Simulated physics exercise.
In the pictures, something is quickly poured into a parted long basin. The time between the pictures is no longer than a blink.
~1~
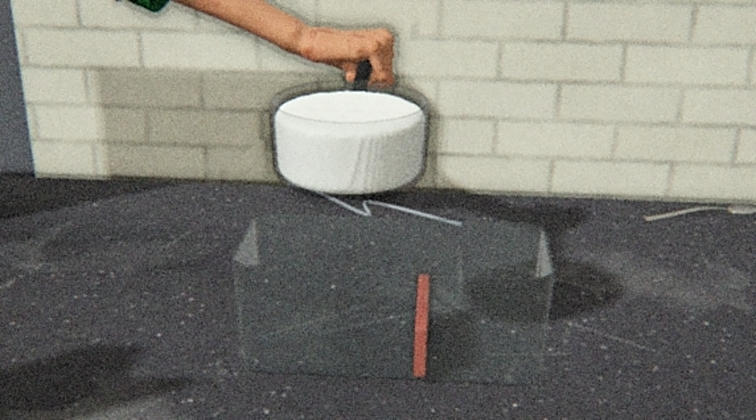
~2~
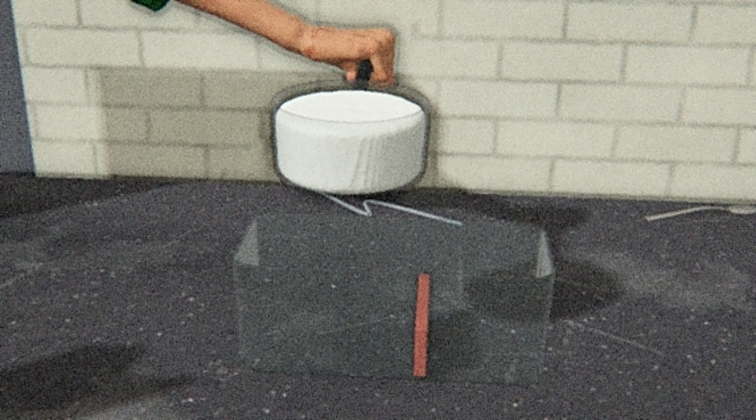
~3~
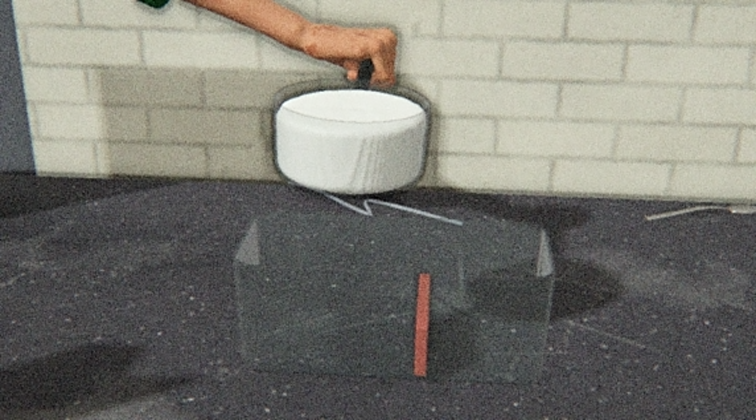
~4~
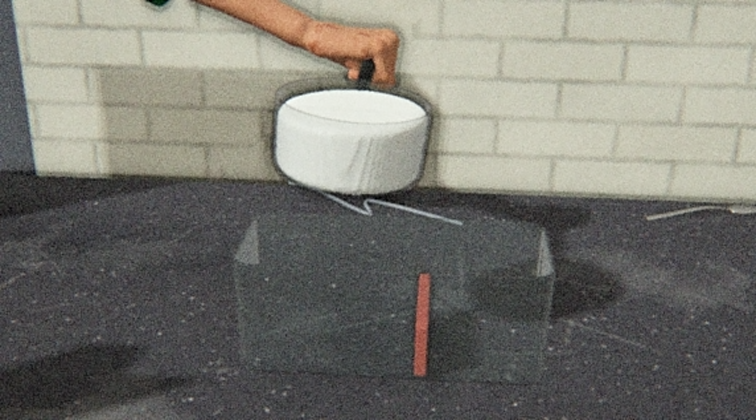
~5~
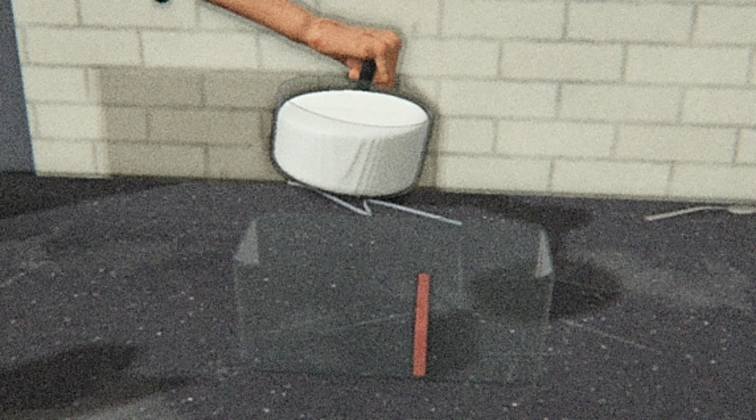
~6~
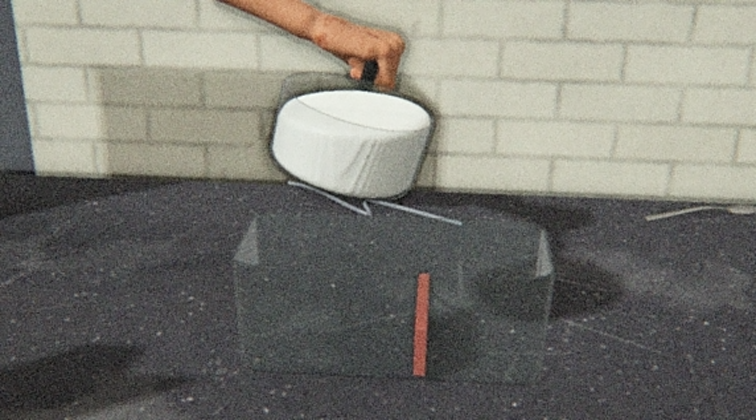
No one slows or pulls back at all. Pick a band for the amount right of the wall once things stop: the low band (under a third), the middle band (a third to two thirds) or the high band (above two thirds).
The high band.
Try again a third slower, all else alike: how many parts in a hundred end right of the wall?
It comes to some 80 in a hundred.
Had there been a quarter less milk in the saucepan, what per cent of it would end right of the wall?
I'd put it at around 75 %.
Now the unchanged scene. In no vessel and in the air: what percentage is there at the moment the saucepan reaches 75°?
35 %.
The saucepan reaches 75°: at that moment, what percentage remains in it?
I'd put it at some 45 in a hundred.
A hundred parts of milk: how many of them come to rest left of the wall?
About 20 percent.
A moment on, the saucepan is tipped on its side and 45 per cent is still to pour, 0 is left of the wall and 21 right of it.
Next, the saucepan is tipped right over and 6 per cent is still to pour, 9 is left of the wall and 78 right of it.
Then the saucepan is tipped right over and 0 per cent is still to pour, 17 is left of the wall and 81 right of it.
Later the saucepan is tipped right over and 0 per cent is still to pour, 22 is left of the wall and 77 right of it.
In the end 22 per cent lies left of the wall, 77 right of it and 2 outside.
